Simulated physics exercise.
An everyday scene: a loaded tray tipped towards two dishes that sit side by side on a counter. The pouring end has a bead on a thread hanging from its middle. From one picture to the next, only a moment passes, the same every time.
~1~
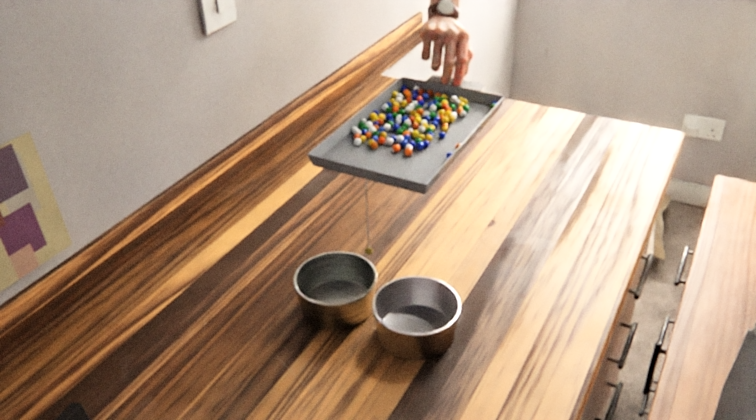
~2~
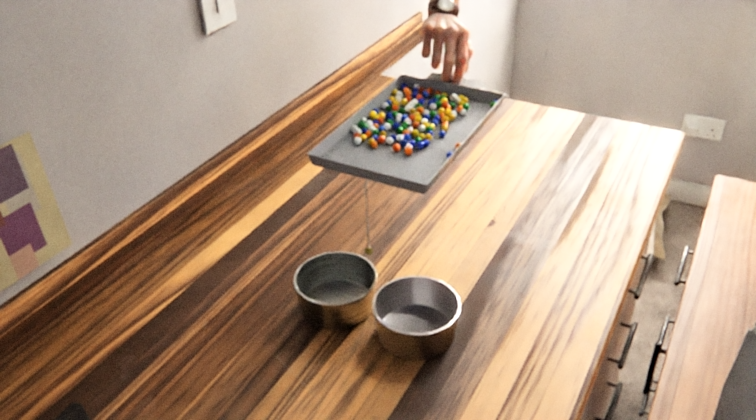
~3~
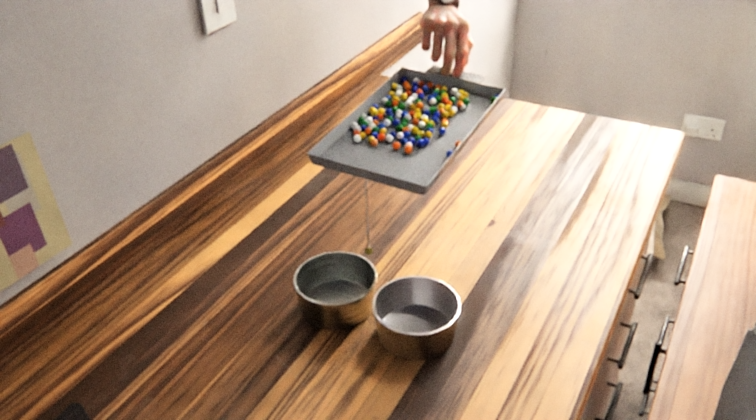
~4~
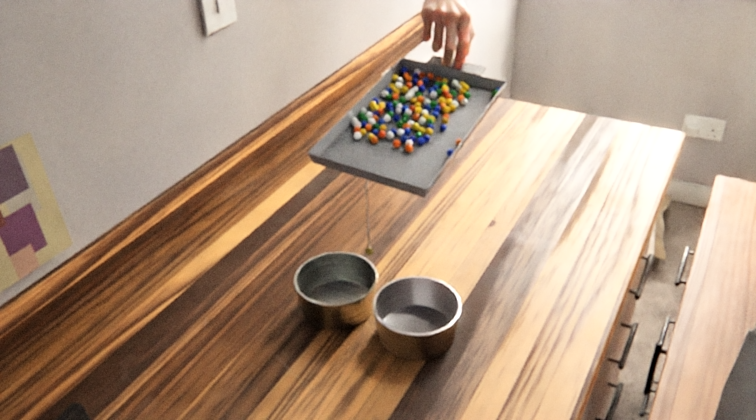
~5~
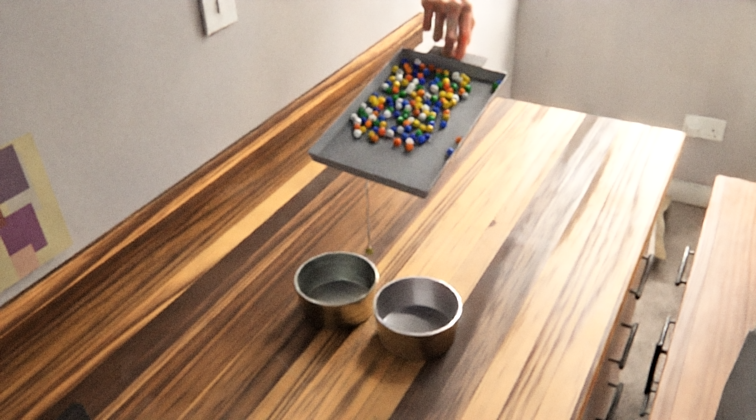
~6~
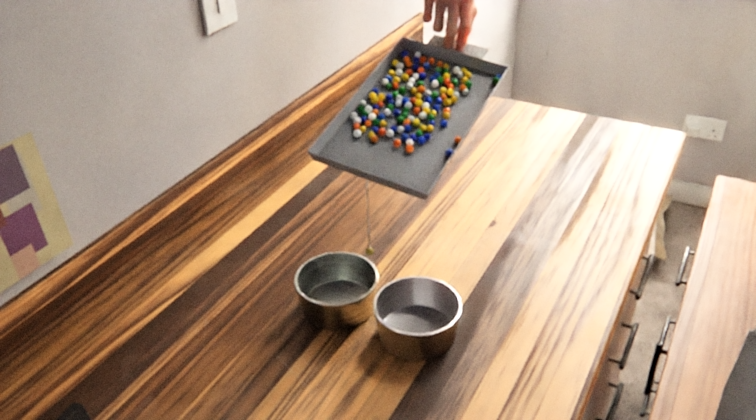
On a wooden counter, a hand gradually raises one end of a tray of colourful beads.
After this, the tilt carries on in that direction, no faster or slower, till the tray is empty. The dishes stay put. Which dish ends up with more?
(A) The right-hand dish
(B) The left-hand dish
A.
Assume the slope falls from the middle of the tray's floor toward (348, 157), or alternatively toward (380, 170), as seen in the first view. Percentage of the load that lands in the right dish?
Close to 0 percent first and close to 30 percent second.
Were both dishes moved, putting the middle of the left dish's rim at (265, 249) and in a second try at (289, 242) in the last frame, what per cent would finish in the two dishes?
First case 0 in a hundred, second case 0 in a hundred.
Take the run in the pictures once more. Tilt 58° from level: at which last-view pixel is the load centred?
About (410, 186).
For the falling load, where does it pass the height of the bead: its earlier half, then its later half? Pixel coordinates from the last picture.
It goes through near (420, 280) first, then near (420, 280).
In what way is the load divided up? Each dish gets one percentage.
The left dish holds 0 % and the right dish holds 80 %.
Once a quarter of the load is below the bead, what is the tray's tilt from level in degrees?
About 70° of tilt.
Soon, tray tipped steeply; most on the tray; a small part in the right dish; a stray few in the left dish; a stray few outside both; a small part in the air.
A while on, tray tipped right over; a small part on the tray; about two thirds in the right dish; a stray few in the left dish; a small part outside both; a small part in the air.
Towards the end, tray tipped past a quarter turn; most in the right dish; a stray few in the left dish; about a quarter outside both.
Finally, tray tipped past a quarter turn; most in the right dish; a stray few in the left dish; about a quarter outside both.
